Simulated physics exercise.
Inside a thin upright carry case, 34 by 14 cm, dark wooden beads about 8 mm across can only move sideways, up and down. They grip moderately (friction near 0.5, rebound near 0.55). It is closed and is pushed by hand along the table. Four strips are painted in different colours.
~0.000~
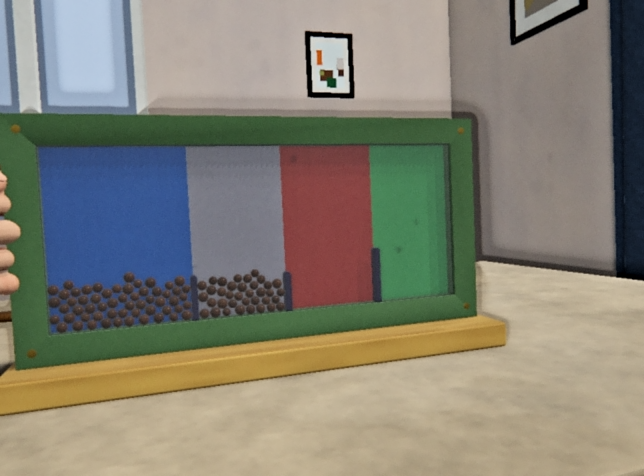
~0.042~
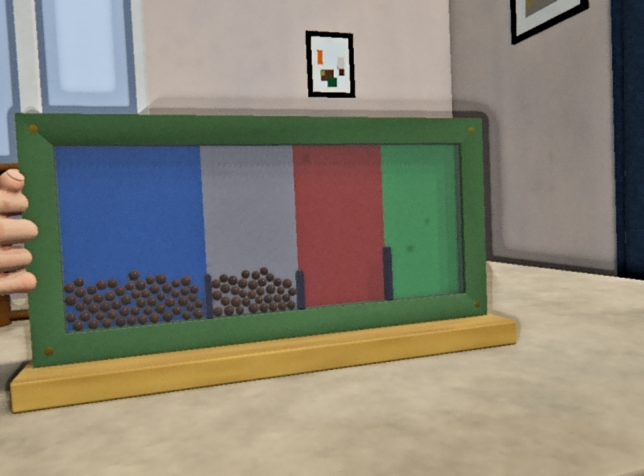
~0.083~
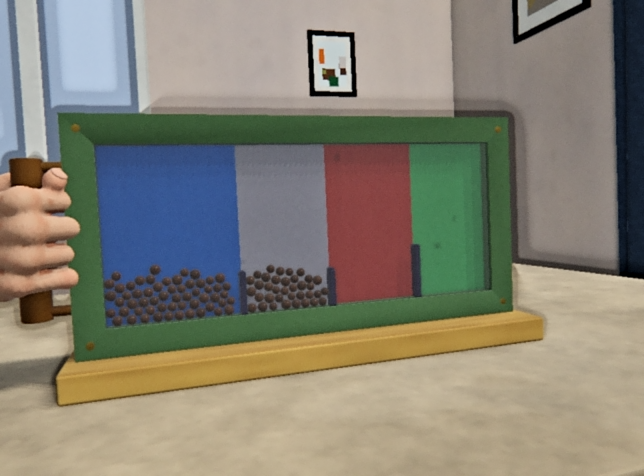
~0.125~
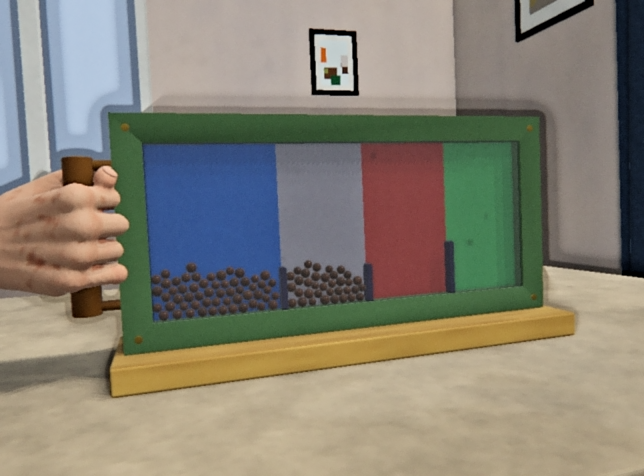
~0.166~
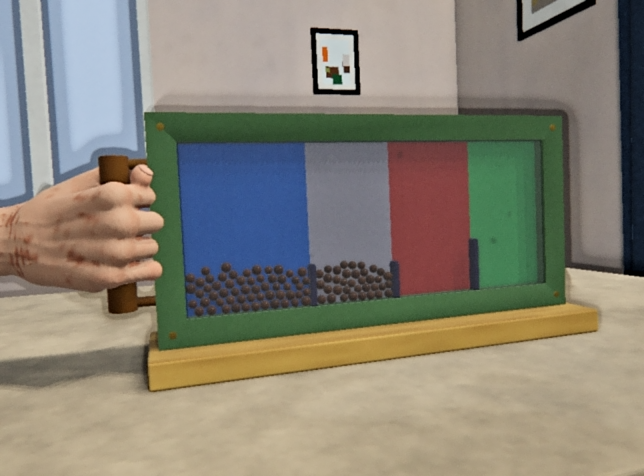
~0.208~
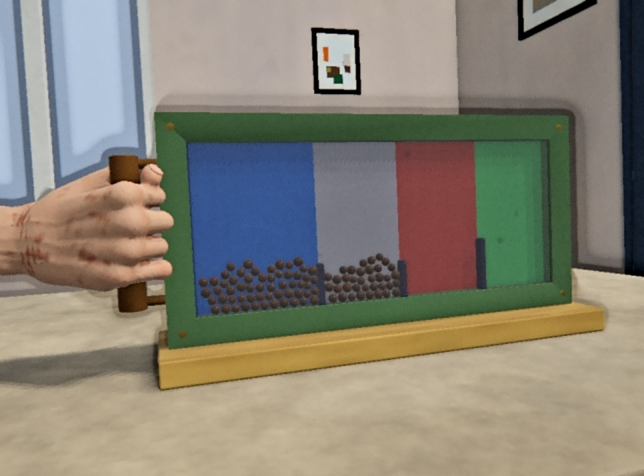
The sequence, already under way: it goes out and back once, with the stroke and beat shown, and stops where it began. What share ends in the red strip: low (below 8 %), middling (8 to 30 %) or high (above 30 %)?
Red: Low.
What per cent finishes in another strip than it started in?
Some 5 per cent.
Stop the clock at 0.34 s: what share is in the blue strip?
About 60 per cent.
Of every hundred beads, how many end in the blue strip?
Some 60 per cent.
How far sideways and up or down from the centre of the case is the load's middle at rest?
Some 8 cm left and 5 cm below.
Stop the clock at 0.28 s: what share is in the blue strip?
About 60 per cent.
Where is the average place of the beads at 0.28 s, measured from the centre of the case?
About 7 cm left and 5 cm below.
After 0.28 s, it is 7 cm to the right; the beads' middle is 7 cm left of and 5 cm below the centre; blue 60 %, grey 40 %.
After 0.34 s, it is 2 cm to the right; the beads' middle is 7 cm left of and 5 cm below the centre; red 5 %, blue 60 %, grey 35 %.
After 0.40 s, it is at its start; the beads' middle is 8 cm left of and 5 cm below the centre; red 5 %, blue 60 %, grey 35 %.
Settled by 1.0 s, it is at its start; red 5 %, blue 60 %, green 0 %, grey 35 %.
